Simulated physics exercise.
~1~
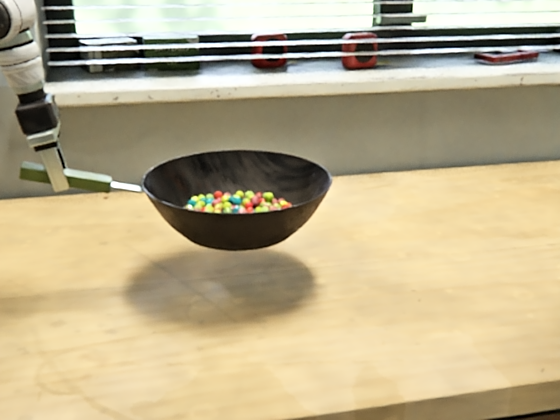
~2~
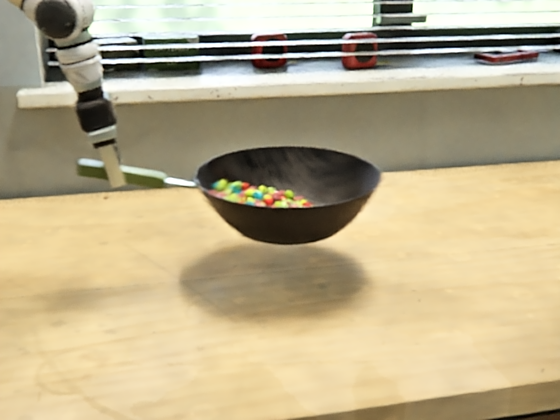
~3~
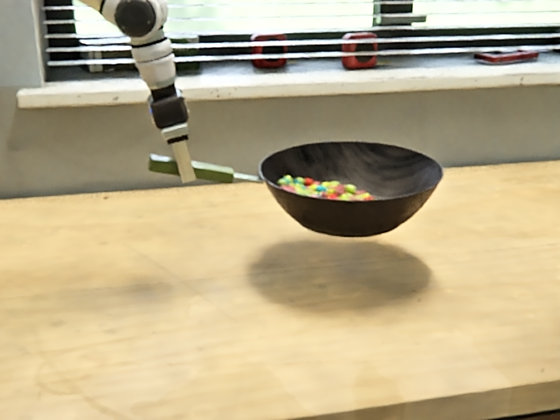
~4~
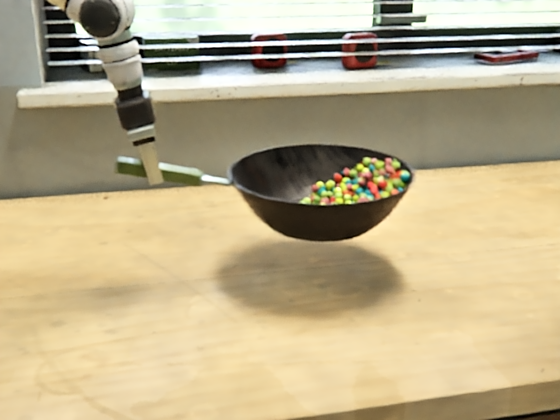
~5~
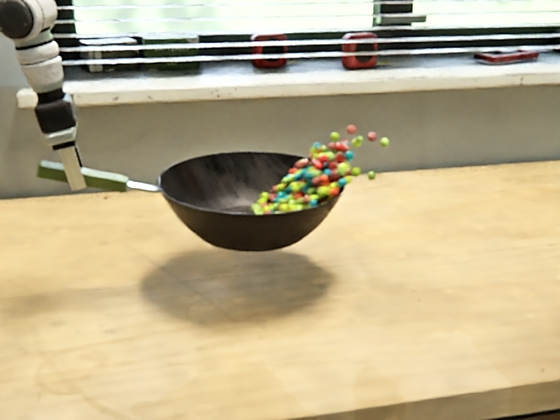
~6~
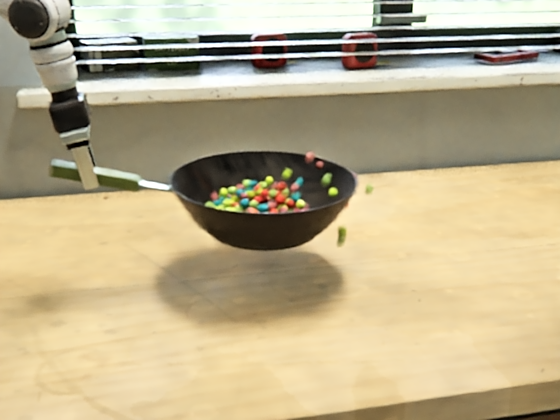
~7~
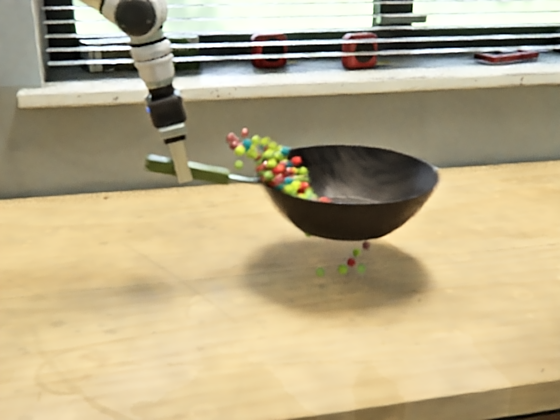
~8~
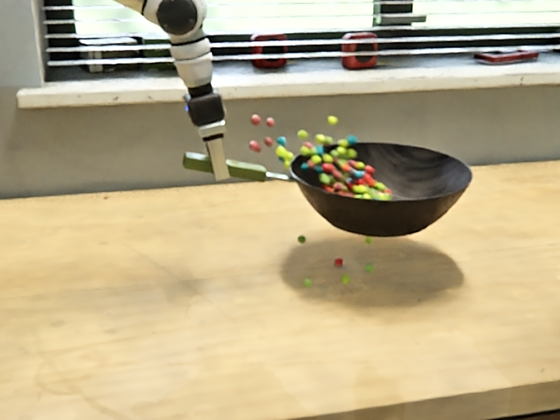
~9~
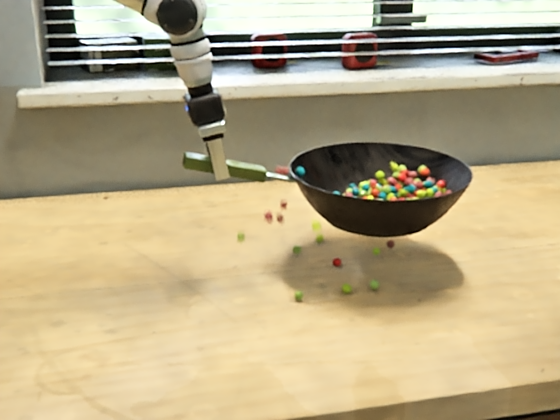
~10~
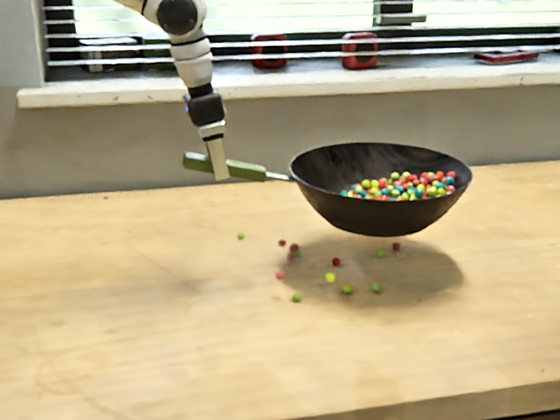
A robot arm holds a dark wok of small colourful round sweets by its green handle above a pale wooden table and carries it to the right. It then swings the wok back to the left, and the sweets surge up the right side, a few flying over the rim. As the wok moves right again, the rest pile up toward the handle and some spray over the left edge. The wok stops at the right while stray sweets drop to the table. It ends held still and level, most sweets inside and several scattered below.
